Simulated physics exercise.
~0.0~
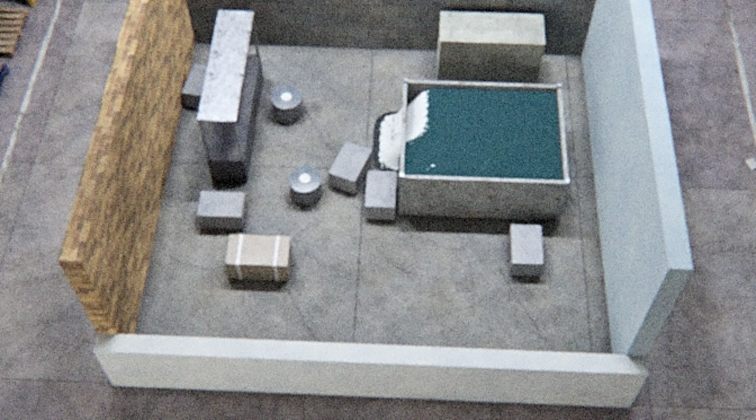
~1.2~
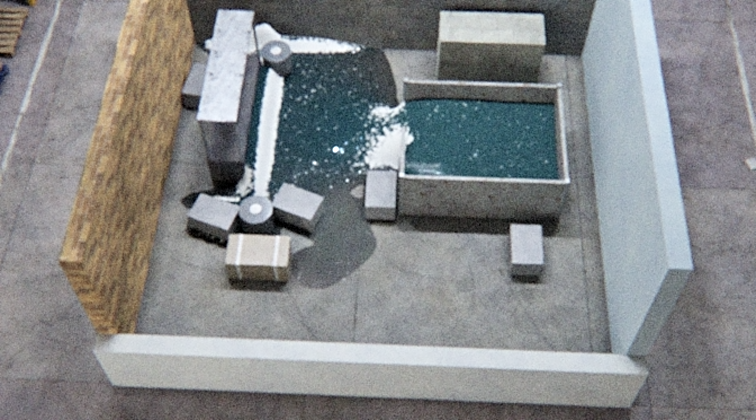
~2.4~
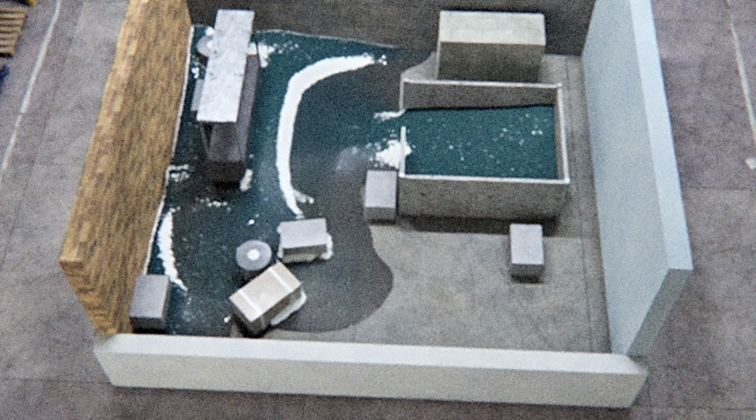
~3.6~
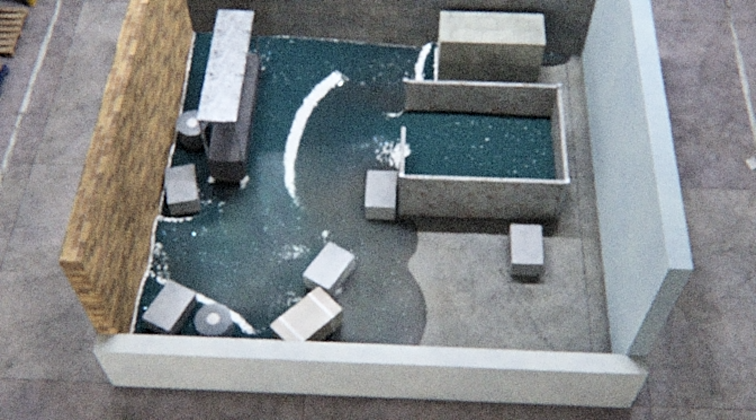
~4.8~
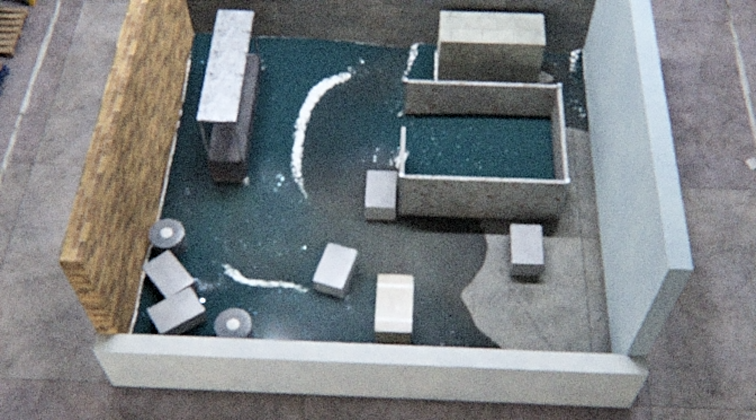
Dark green water burst through the left end of a grey tank in a walled hall, sweeping small blocks and round tubs toward the front left, then spread around the tank, leaving a dry patch at the front right as one pale box drifted rightward.
